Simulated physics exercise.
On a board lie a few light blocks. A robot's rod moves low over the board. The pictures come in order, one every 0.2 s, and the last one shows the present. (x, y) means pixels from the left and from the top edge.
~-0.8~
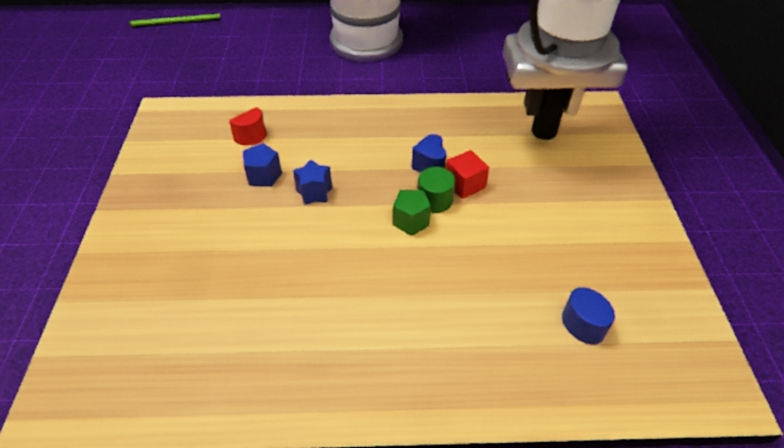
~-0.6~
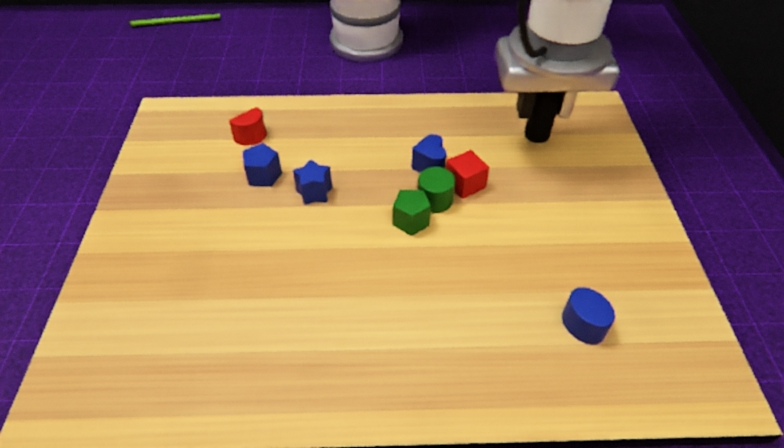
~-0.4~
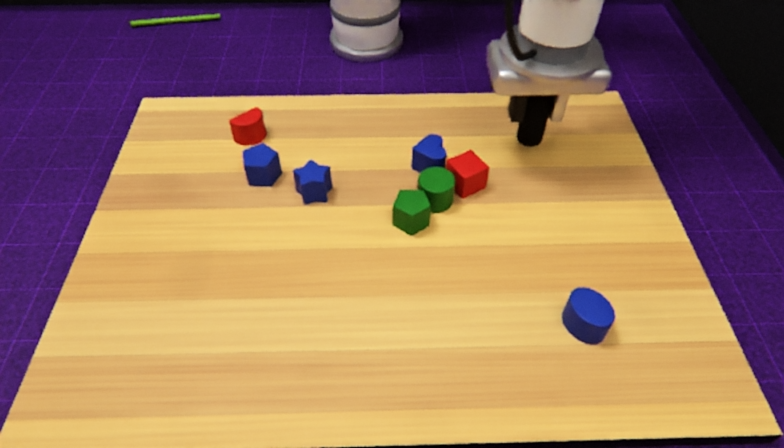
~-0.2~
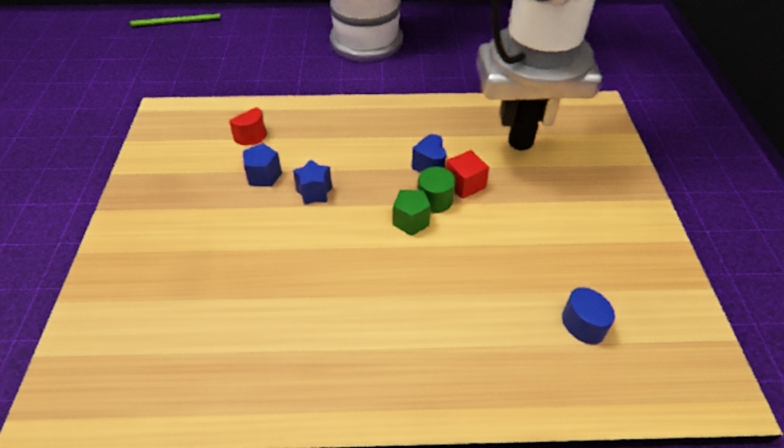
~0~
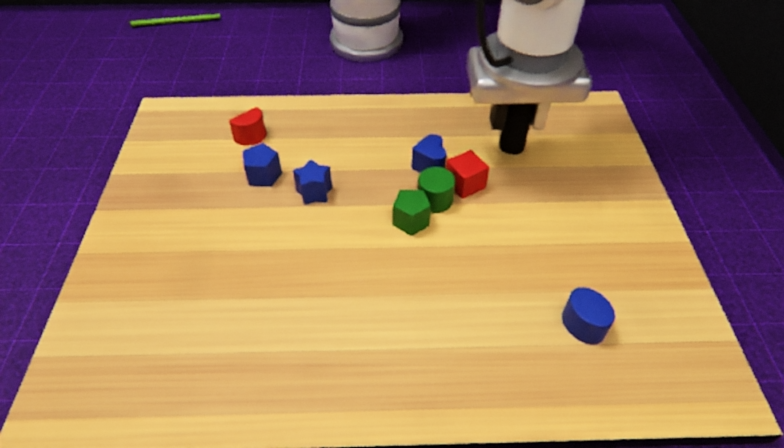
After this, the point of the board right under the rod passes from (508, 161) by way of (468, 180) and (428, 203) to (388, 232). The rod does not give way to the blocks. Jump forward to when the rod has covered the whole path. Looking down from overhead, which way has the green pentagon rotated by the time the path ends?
It turns round anticlockwise.
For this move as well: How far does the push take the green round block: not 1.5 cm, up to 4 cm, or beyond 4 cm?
Moves over 4 cm.
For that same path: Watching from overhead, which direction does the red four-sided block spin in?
Looking down on the board, it turns clockwise.
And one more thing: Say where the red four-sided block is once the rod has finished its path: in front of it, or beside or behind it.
I predict the rod still has it in front.
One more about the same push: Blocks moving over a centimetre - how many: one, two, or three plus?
Three or more.
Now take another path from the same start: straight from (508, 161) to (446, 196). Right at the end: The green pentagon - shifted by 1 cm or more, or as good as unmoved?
Somewhere new.
What follows on the original path. One third of the way, rod (468, 167); green pentagon (400, 209), turned 25° anticlockwise; green round block (420, 187); red four-sided block (450, 174).
Two thirds of the way, rod (428, 190); green pentagon (377, 231), turned 95° anticlockwise; green round block (367, 204); red four-sided block (401, 195), turned 15° clockwise.
At the end, rod (387, 219); green pentagon (366, 246), turned 155° anticlockwise; blue heart-shaped block not moved; green round block (318, 217); red four-sided block (356, 220), turned 25° clockwise.
